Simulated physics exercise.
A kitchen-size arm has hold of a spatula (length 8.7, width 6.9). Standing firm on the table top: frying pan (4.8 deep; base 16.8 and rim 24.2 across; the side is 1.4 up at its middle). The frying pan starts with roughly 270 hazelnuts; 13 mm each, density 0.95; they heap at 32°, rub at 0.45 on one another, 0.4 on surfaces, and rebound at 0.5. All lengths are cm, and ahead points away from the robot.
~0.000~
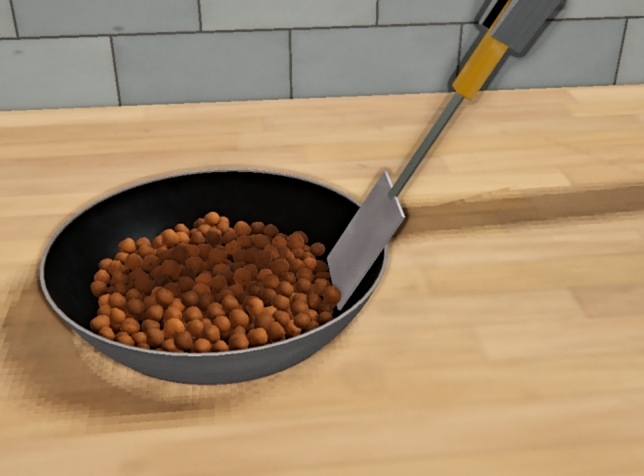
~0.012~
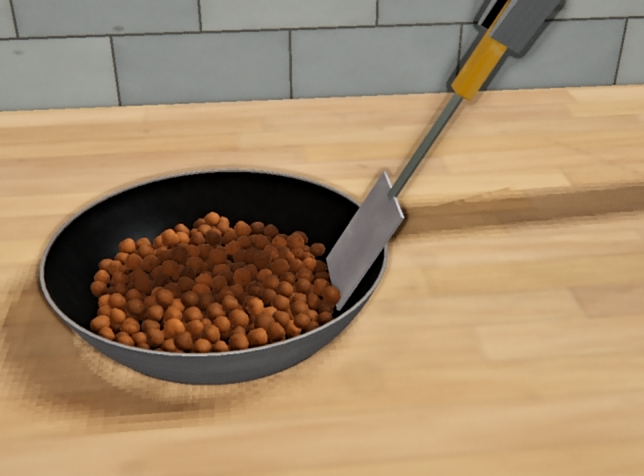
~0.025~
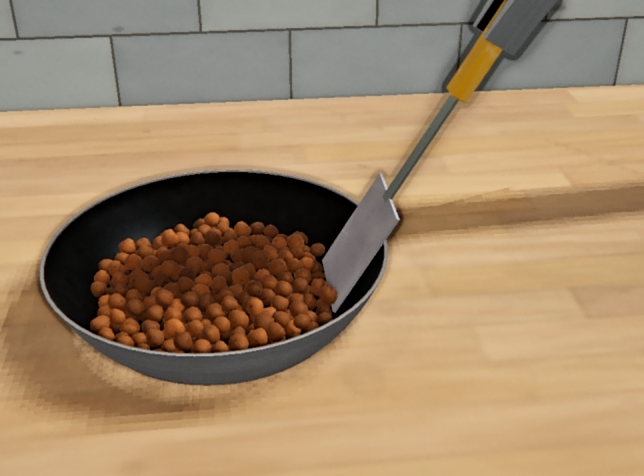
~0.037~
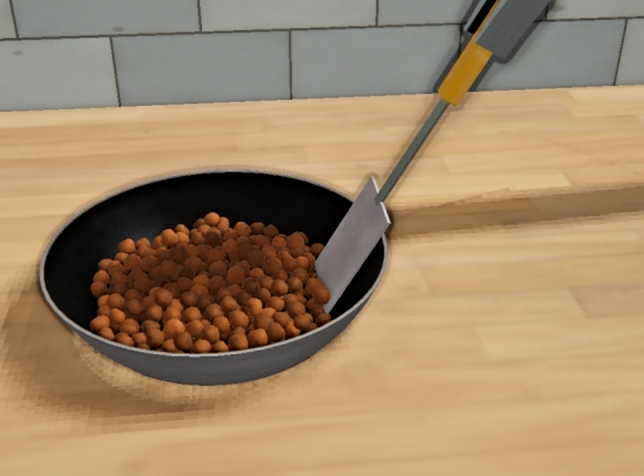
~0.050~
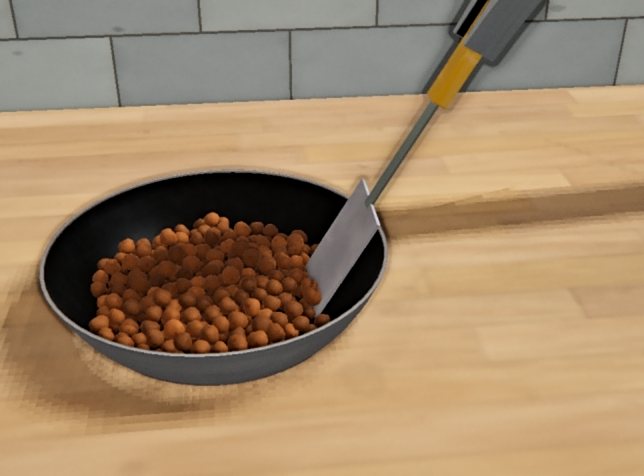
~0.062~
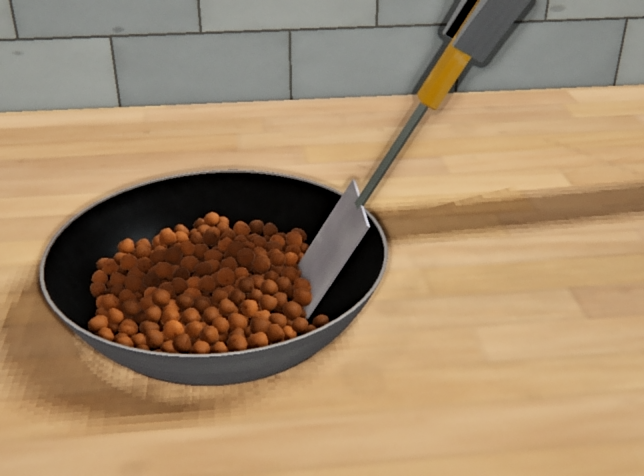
A pale wooden kitchen counter is seen from a fixed, slightly raised view, with grey-blue tiles on the wall behind. A dark frying pan holding a heap of reddish-brown hazelnuts stands left of centre, and a grey spatula with a yellow band on its handle slants into its right side. The spatula barely moves at first, then slides slightly left, nudging a few nuts at the heap's right edge.
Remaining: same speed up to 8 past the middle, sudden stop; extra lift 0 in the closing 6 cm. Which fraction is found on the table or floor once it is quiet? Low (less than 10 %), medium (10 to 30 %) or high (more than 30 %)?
Answer: Low; less than 10 % of the hazelnuts finish on the table or floor.
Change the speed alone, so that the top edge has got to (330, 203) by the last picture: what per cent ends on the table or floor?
About 20 per cent.
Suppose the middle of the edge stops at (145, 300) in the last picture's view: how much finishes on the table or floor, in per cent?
About 0 per cent.
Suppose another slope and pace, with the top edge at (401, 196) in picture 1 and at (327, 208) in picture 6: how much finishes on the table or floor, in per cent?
About 20 per cent.
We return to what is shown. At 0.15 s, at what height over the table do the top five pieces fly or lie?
About 4 cm.
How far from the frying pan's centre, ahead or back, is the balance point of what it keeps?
Roughly 4.0 cm ahead.
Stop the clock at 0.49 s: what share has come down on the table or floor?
About 5 per cent.
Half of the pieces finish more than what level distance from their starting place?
About 2 cm.
After 0.15 s, sloping 60°, highest piece 4 above the table; 268 in the frying pan.
After 0.24 s, sloping 60°, highest piece 5 above the table; 268 in the frying pan.
After 0.49 s, sloping 60°, highest piece 6 above the table; 255 in the frying pan, 11 on the table or floor, 2 on the blade or in flight.
After 1.54 s, sloping 60°, highest piece 6 above the table; 254 in the frying pan, 14 on the table or floor.
At rest, 254 in the frying pan, 14 on the table or floor. That is 5 % on the table or floor.
